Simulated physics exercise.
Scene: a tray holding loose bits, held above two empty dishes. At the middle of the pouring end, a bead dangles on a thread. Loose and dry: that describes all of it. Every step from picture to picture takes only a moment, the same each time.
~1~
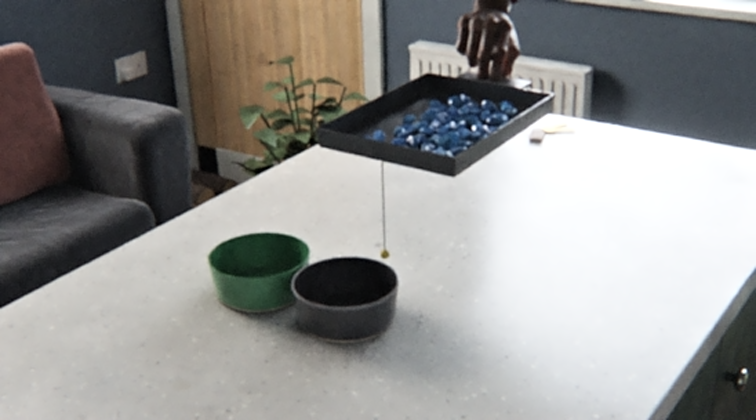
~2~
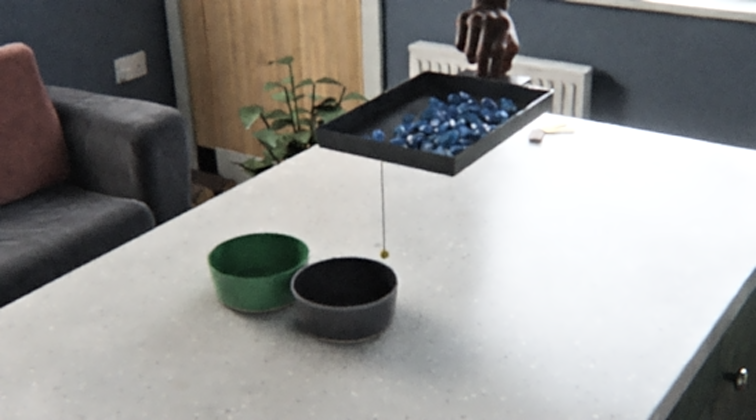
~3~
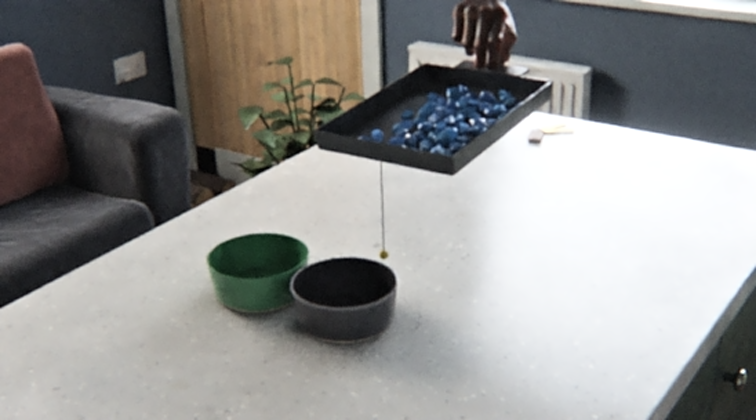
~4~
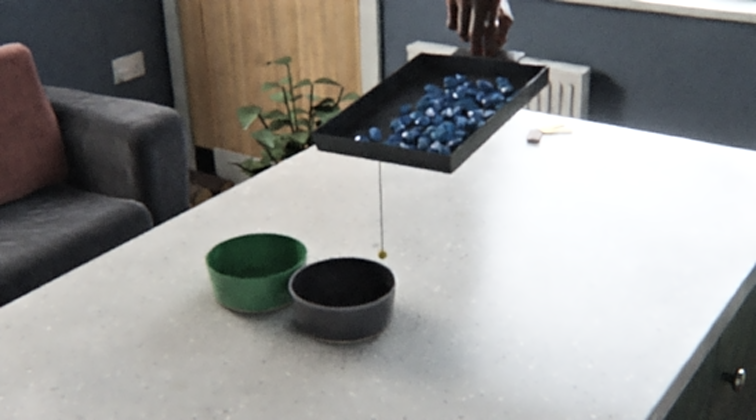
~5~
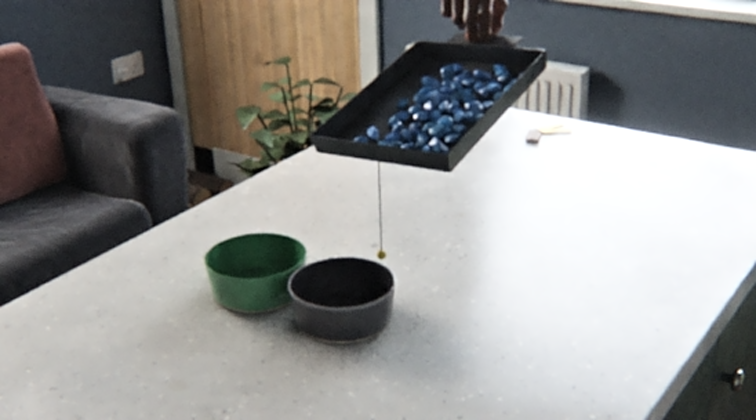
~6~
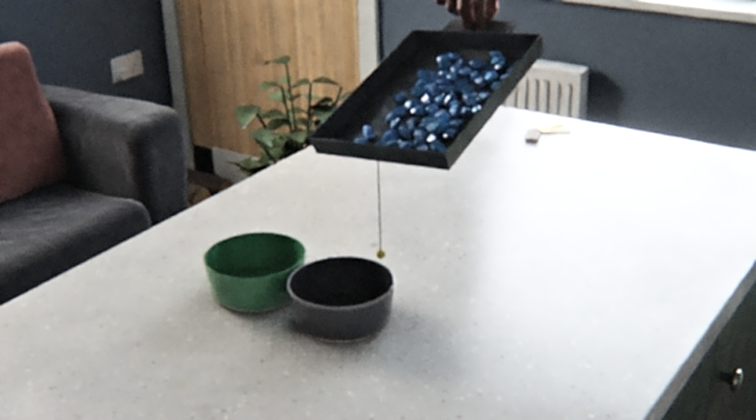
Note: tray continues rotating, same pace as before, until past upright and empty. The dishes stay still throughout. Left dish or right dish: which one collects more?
The right one.
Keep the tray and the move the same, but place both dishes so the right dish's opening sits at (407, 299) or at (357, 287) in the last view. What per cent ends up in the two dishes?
First about 100, then 80 per cent.
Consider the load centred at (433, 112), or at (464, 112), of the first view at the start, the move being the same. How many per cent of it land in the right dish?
About 60 % and 60 %.
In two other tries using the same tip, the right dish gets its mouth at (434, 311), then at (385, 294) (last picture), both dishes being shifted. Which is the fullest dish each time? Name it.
The first time the left-side one comes out ahead, the second time the left-side one.
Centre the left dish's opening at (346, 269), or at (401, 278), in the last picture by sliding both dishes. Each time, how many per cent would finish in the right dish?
In order: 0 percent and 0 percent.
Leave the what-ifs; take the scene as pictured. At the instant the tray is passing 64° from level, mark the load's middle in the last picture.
Look close to (373, 127) in the last picture.
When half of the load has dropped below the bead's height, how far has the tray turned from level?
105°, roughly.
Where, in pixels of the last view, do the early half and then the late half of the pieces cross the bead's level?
I'd place the first part at (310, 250) and the rest at (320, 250).
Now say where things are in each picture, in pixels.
Corners of the pouring end at (319, 128) and (454, 157), level; middle of the load at (459, 128), aquarium stones; left dish at (227, 290); right dish at (314, 320); bead on its thread at (385, 254), in the first picture.
Corners of the pouring end at (318, 128) and (453, 156), level; middle of the load at (459, 127), in the second picture.
Corners of the pouring end at (317, 130) and (452, 156), tipped barely, lowest at the left corner; middle of the load at (458, 122), in the third picture.
Corners of the pouring end at (314, 132) and (449, 154), tipped a little, lowest at the left corner; middle of the load at (455, 115), in the fourth picture.
Corners of the pouring end at (312, 135) and (446, 153), tipped a little, lowest at the left corner; middle of the load at (453, 108), in the fifth picture.
Corners of the pouring end at (311, 137) and (444, 152), tipped clearly, lowest at the left corner; middle of the load at (450, 100); left dish at (223, 290); right dish at (310, 319), in the sixth picture.
Soon, tray tipped steeply; all on the tray.
A while on, tray tipped past a quarter turn; about a quarter on the tray; about a third in the right dish; a small part in the left dish; a small part outside both; a small part in the air.
Towards the end, tray tipped past a quarter turn; about two thirds in the right dish; a small part in the left dish; about a quarter outside both.
Finally, tray tipped past a quarter turn; about two thirds in the right dish; a small part in the left dish; about a quarter outside both.
